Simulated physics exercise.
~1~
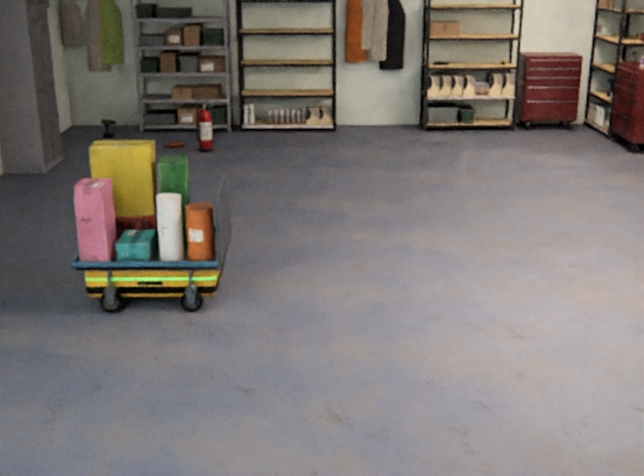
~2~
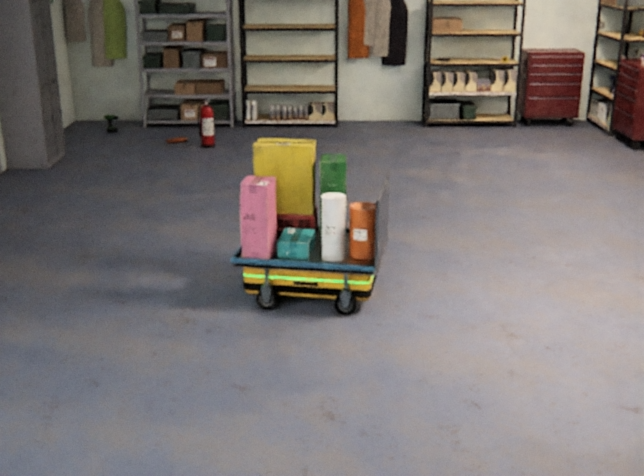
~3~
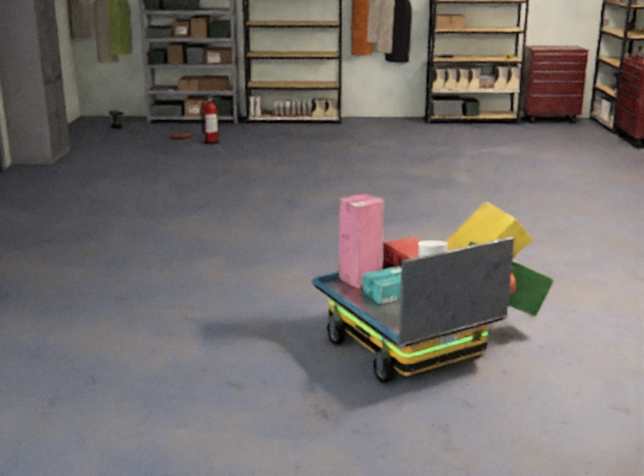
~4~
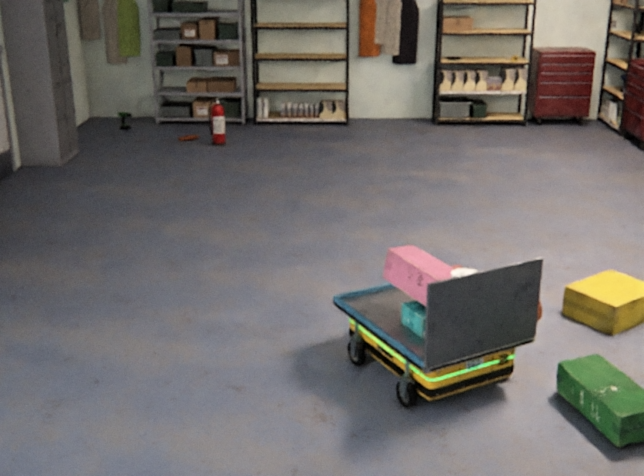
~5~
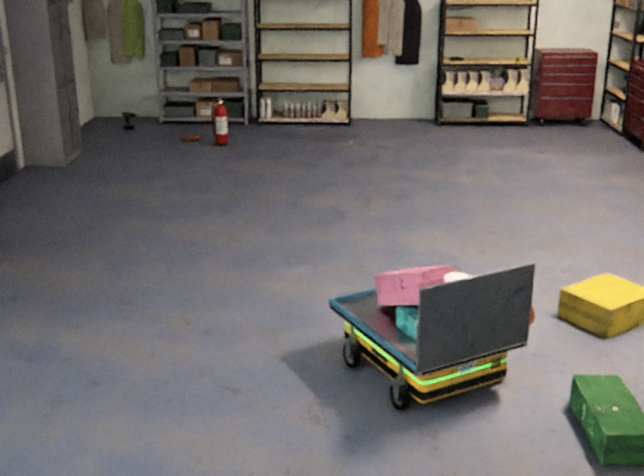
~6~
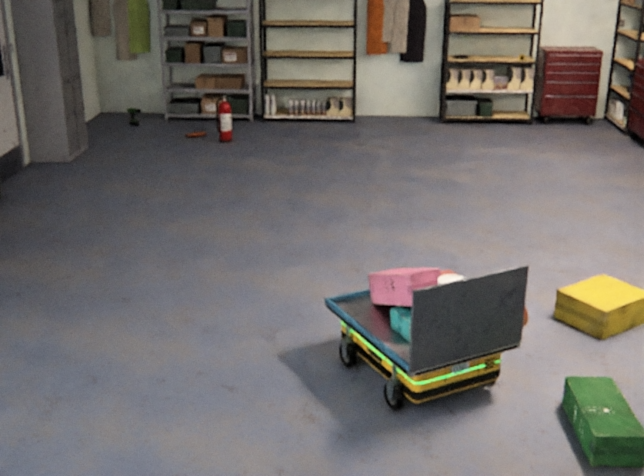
In a storage room, a loaded cart turns and stops, spilling yellow and green boxes.
